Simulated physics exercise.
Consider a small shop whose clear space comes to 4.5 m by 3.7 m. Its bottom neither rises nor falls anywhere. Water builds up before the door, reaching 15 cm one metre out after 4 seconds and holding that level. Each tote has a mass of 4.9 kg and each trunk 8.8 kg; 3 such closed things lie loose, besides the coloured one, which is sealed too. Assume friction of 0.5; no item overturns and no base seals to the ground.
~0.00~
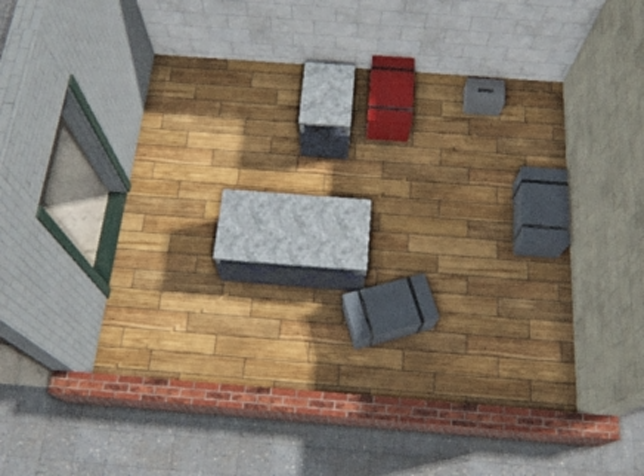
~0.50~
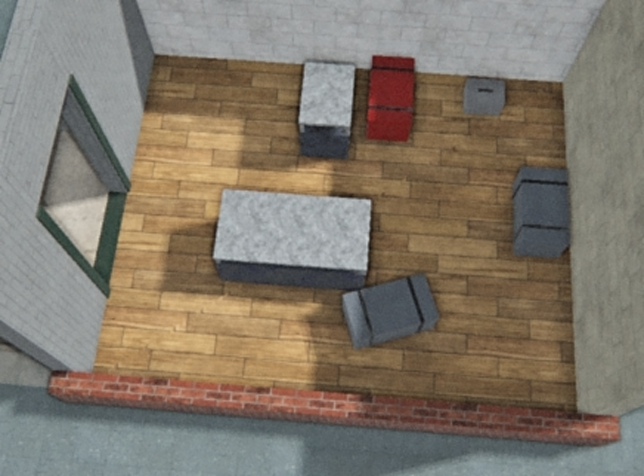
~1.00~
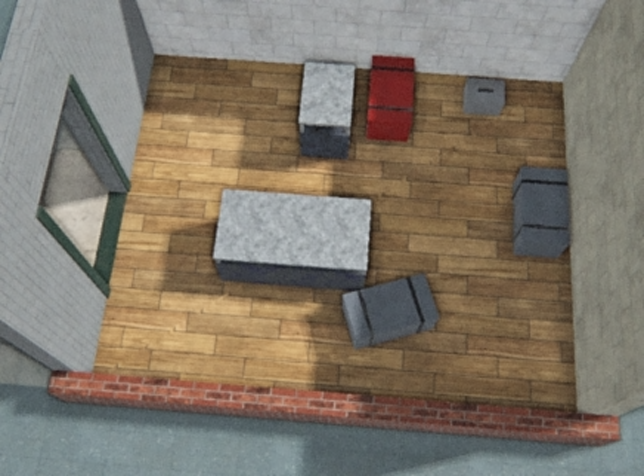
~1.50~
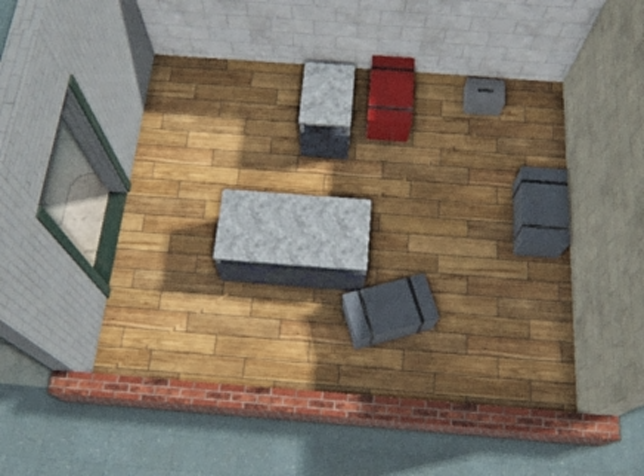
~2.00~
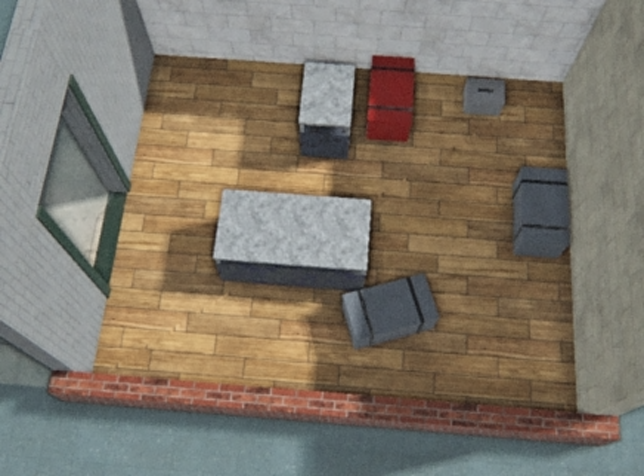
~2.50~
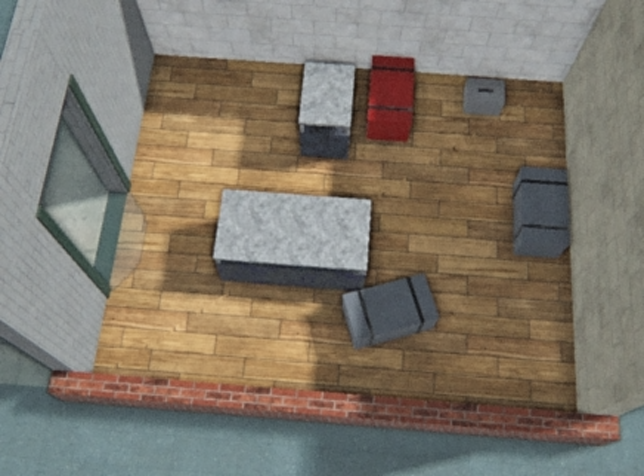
Water turns the grey ground outside a small wood-floored room bluish, then shows in the green-framed opening at left and barely edges onto the floor there, while the red trunk, grey boxes and pale-topped blocks stay still.
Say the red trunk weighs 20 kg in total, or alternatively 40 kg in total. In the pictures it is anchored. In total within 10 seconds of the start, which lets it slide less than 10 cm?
Light ballast does the job.
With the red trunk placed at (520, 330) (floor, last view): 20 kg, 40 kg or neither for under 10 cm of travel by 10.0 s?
Short answer: Any load.
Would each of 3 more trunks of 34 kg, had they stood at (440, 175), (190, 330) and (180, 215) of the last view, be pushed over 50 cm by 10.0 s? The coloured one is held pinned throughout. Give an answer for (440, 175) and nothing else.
The shift ends up within the mark.
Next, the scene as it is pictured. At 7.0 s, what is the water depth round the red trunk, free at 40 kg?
Something like 2 centimetres.
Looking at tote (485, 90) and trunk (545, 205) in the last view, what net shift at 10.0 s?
In that order: 0 cm, 0 cm.
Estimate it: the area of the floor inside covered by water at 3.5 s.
Somewhere around 1.0 m2, roughly.
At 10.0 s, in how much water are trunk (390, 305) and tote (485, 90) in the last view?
Depths: Near 3 cm, then near 1 cm.
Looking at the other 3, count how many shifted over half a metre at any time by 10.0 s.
The total is 0.
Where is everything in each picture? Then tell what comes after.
In the first picture, the red trunk at (392, 89), on the bottom; 0.0 m2 under water; 0 of 4 have shifted.
In the second picture, the red trunk at (392, 89) rests on the ground; water covers 0.0 m2; 0 of 4 have shifted.
In the third picture, the red trunk at (392, 89), on the bottom; water covers 0.0 m2; 0 of 4 have shifted.
In the fourth picture, the red trunk at (392, 89), on the bottom; water covers 0.0 m2; 0 of 4 have shifted.
In the fifth picture, the red trunk at (392, 89) rests on the ground; water covers 0.0 m2; 0 of 4 have shifted.
In the sixth picture, the red trunk at (392, 89), on the bottom; 0.2 m2 under water; 0 of 4 have shifted.
After 3.5 s the red trunk would be 0 cm from its start with 20 kg and 0 cm from its start with 40 kg; 0 cm of water round it then.
After 4.5 s the red trunk would be 0 cm from its start with 20 kg and 0 cm from its start with 40 kg; 0 cm of water round it then.
After 7.0 s the red trunk would be 0 cm from its start with 20 kg and 0 cm from its start with 40 kg; 2 cm of water round it then.
After 10.0 s the red trunk would be 0 cm from its start with 20 kg and 0 cm from its start with 40 kg; 3 cm of water round it then.
